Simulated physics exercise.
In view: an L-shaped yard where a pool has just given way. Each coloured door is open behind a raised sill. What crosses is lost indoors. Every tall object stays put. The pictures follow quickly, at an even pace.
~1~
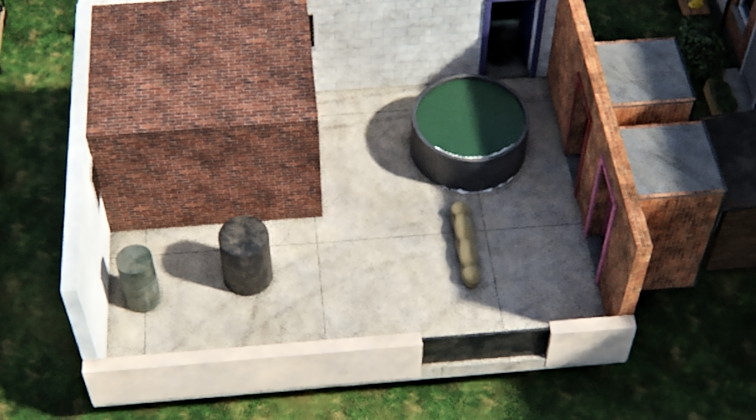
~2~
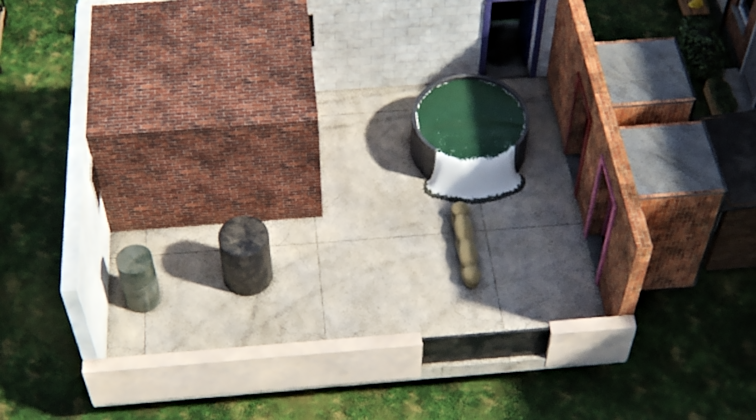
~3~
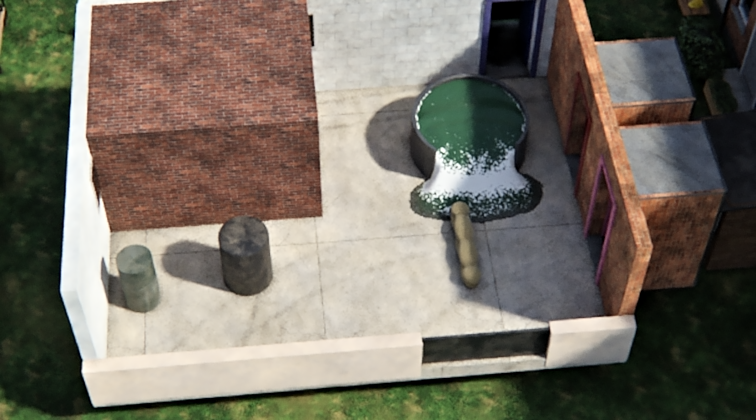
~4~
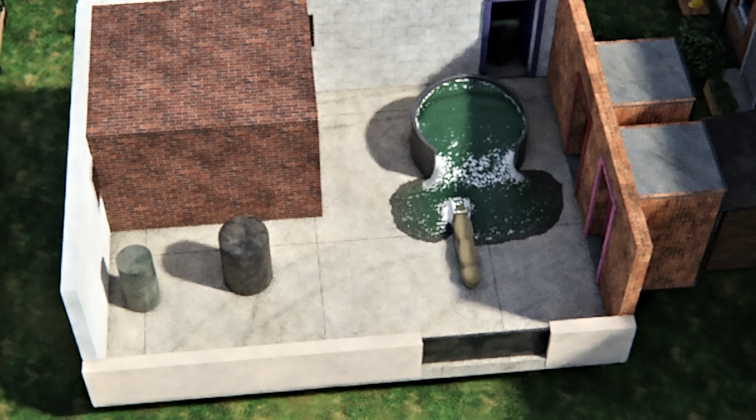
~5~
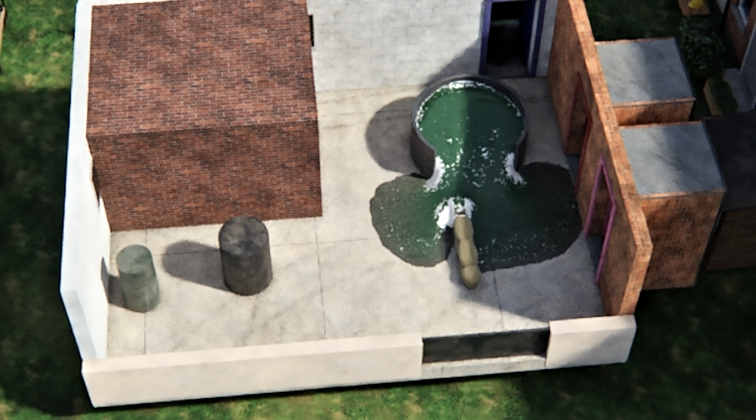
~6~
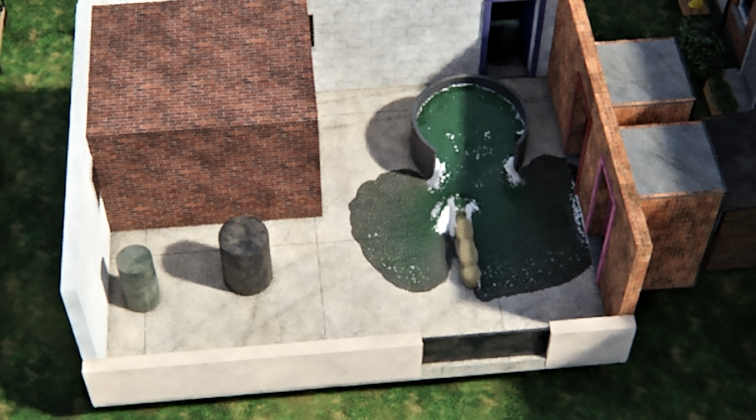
In a walled, L-shaped yard seen from above, a round pool of green water stands still beside a low, lumpy barrier. Its near side gives way and white, foaming water pours out onto the paving. The green water meets the barrier, parts around it and spreads in two broad lobes toward the front wall, the right one reaching the right-hand wall.
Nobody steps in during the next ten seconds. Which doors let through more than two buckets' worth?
Pink door: Yes, more than two; blue door: No, two buckets or less; red door: Yes, more than two.
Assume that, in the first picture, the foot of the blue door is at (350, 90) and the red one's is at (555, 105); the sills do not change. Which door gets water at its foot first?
Result: The pink-painted one.
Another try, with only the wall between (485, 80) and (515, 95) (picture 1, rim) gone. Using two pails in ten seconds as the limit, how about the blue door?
In this case blue ends up above.
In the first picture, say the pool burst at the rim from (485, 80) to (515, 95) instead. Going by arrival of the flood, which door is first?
The blue-painted one.
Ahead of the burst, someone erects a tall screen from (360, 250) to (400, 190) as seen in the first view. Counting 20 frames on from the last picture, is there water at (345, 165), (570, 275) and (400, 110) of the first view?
The first spot is untouched, the second swamped, the third untouched.
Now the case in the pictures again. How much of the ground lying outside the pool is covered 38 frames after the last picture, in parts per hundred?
Around 80 percent of it.
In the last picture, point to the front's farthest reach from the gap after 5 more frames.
Farthest reach: About (338, 363).
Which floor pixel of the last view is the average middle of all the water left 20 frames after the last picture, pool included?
Roughly (447, 264).
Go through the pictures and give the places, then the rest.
The first picture shows still water in the round pool at (470, 119).
In the second picture, water pours out at (476, 181) and has run to (427, 188).
In the third picture, the front is at (416, 207), out from the gap at (476, 181).
In the fourth picture, water pours out at (476, 183) and has run to (402, 224).
In the fifth picture, water pours out at (476, 183) and has run to (395, 249).
In the sixth picture, water pours out at (476, 183) and has run to (404, 285).
A moment on, water covers 45 % of the floor; the pink door under two buckets in, the blue door not reached, the red door under two buckets in.
Next, water covers 55 % of the floor; the pink door over two buckets in, the blue door not reached, the red door under two buckets in.
Then, water covers 65 % of the floor; the pink door over two buckets in, the blue door not reached, the red door under two buckets in.
Later, water covers 80 % of the floor; the pink door far over two buckets in, the blue door wet at the sill, nothing in, the red door under two buckets in.
In the end, water covers 95 % of the floor; the pink door far over two buckets in, the blue door under two buckets in, the red door over two buckets in.
